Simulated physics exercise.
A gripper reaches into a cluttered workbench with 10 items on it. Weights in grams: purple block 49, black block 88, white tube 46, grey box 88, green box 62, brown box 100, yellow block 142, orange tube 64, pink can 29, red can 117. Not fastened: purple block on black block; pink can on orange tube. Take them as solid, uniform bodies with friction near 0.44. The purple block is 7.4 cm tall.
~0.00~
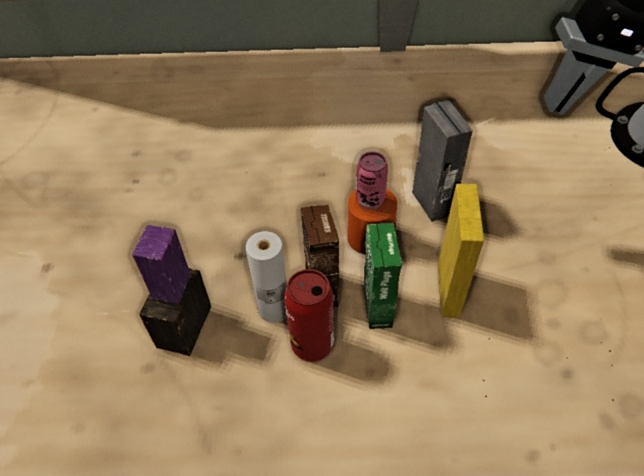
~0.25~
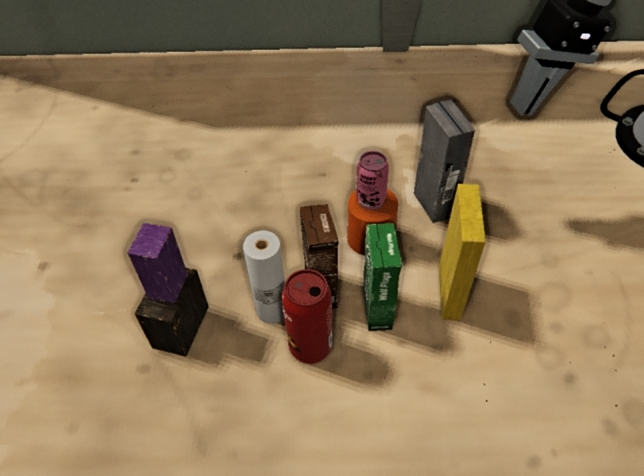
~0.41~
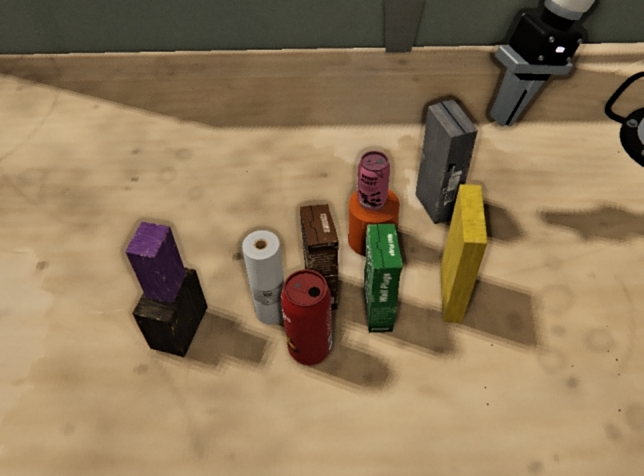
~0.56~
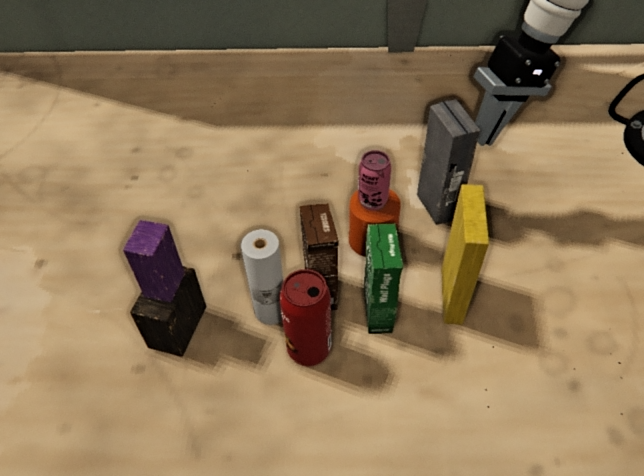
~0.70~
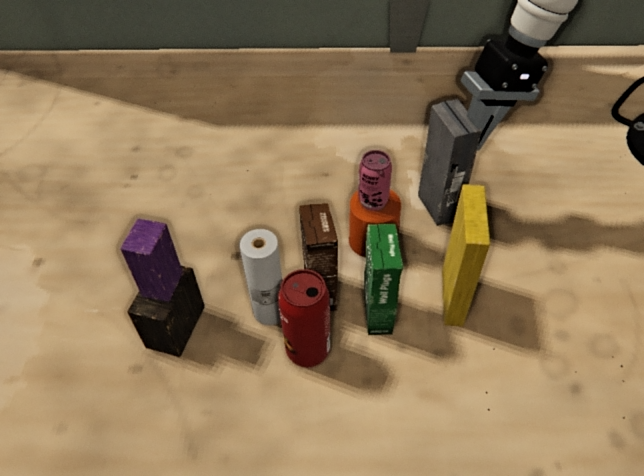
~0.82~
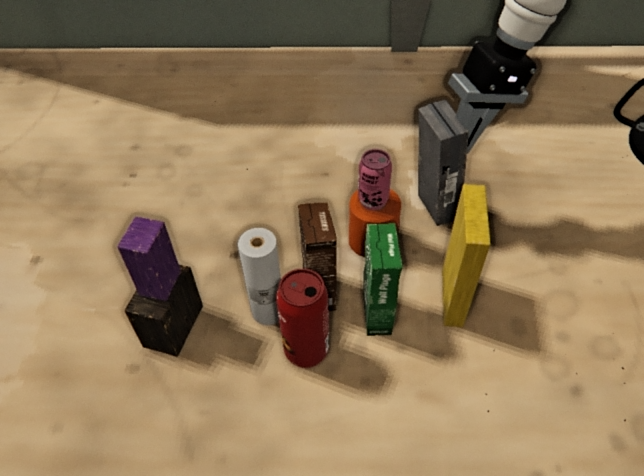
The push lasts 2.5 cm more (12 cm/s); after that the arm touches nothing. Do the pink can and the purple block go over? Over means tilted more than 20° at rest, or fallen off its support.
The pink can: Knocked over; the purple block: Still standing.
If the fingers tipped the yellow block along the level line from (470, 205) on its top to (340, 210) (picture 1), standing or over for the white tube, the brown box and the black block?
White tube down, brown box down, black block standing.
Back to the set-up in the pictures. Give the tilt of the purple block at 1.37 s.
About 0°.
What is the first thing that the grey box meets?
The pink can.
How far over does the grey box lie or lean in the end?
Some 50° off upright.
Around 1.07 s, off upright grey box 24°.
Around 1.37 s, pink can and grey box touch at 1.10 s; orange tube and grey box touch at 1.21 s; off upright pink can 180°, grey box 51°.
Around 1.82 s, off upright pink can 90°, grey box 46°.
At rest, past 20° or fallen, grey box and pink can. Standing, yellow block, orange tube, green box, brown box, red can, white tube, black block and purple block.
